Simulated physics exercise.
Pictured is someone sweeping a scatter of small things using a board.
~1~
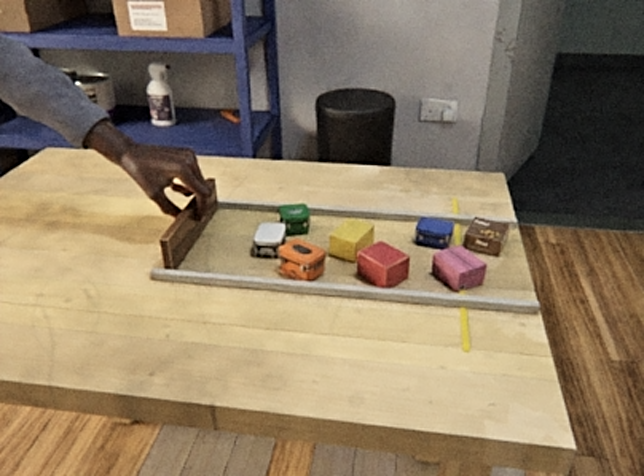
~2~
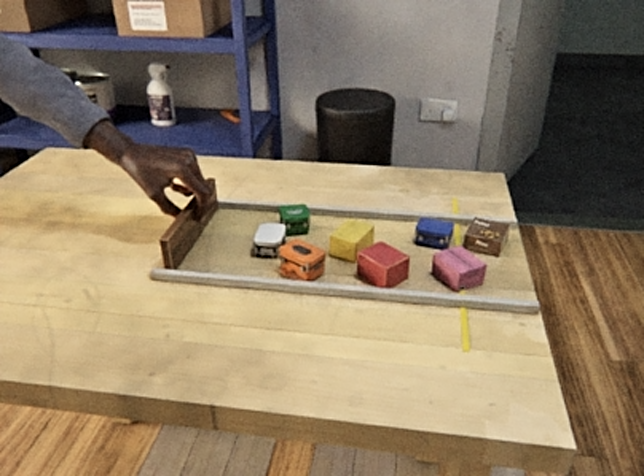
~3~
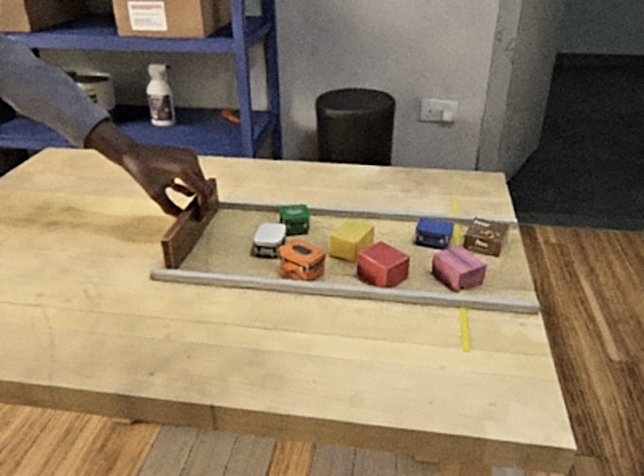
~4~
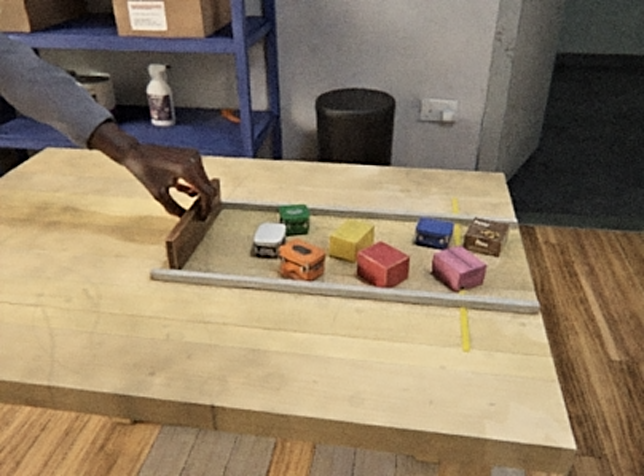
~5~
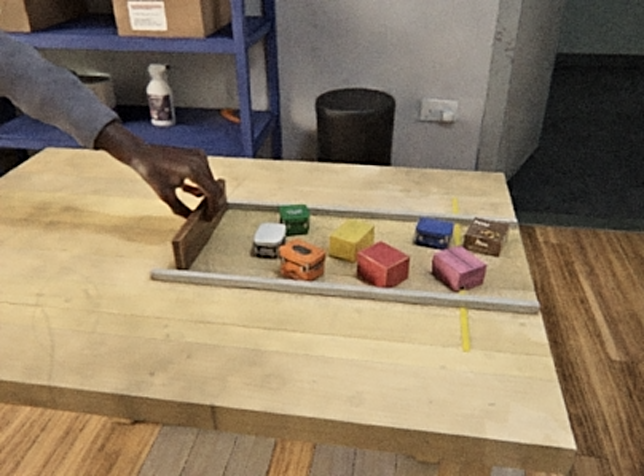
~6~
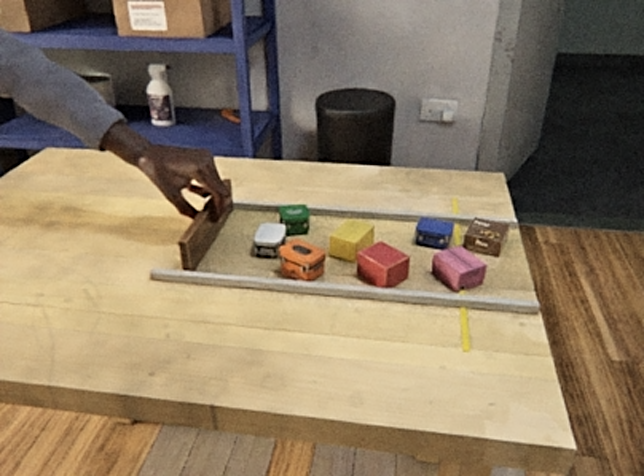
On a wooden table, a hand slides a board slightly right toward scattered colourful blocks.
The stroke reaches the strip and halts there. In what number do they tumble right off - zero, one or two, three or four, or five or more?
One or two tumble off.
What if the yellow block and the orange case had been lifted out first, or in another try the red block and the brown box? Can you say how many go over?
1 and 0.
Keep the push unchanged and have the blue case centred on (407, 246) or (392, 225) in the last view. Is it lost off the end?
Result for the blue case: Place one, it does not stay; place two, it remains there.
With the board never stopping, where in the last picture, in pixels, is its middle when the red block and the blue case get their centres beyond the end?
The red block puts it at (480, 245), the blue case at (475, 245).
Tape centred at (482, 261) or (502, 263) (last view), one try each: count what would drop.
3, then 5.
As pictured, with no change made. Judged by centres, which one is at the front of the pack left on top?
Blue case.
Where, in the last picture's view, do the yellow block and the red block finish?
Final positions - yellow block around (505, 251), red block around (512, 271).
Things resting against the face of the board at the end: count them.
3 are in contact with it.
Early on, none off yet; brown box at rest near (487, 237); pink box at rest near (459, 268); blue case at rest near (434, 234).
Finally, the number that fall off is one or two; lost, pink box and brown box.
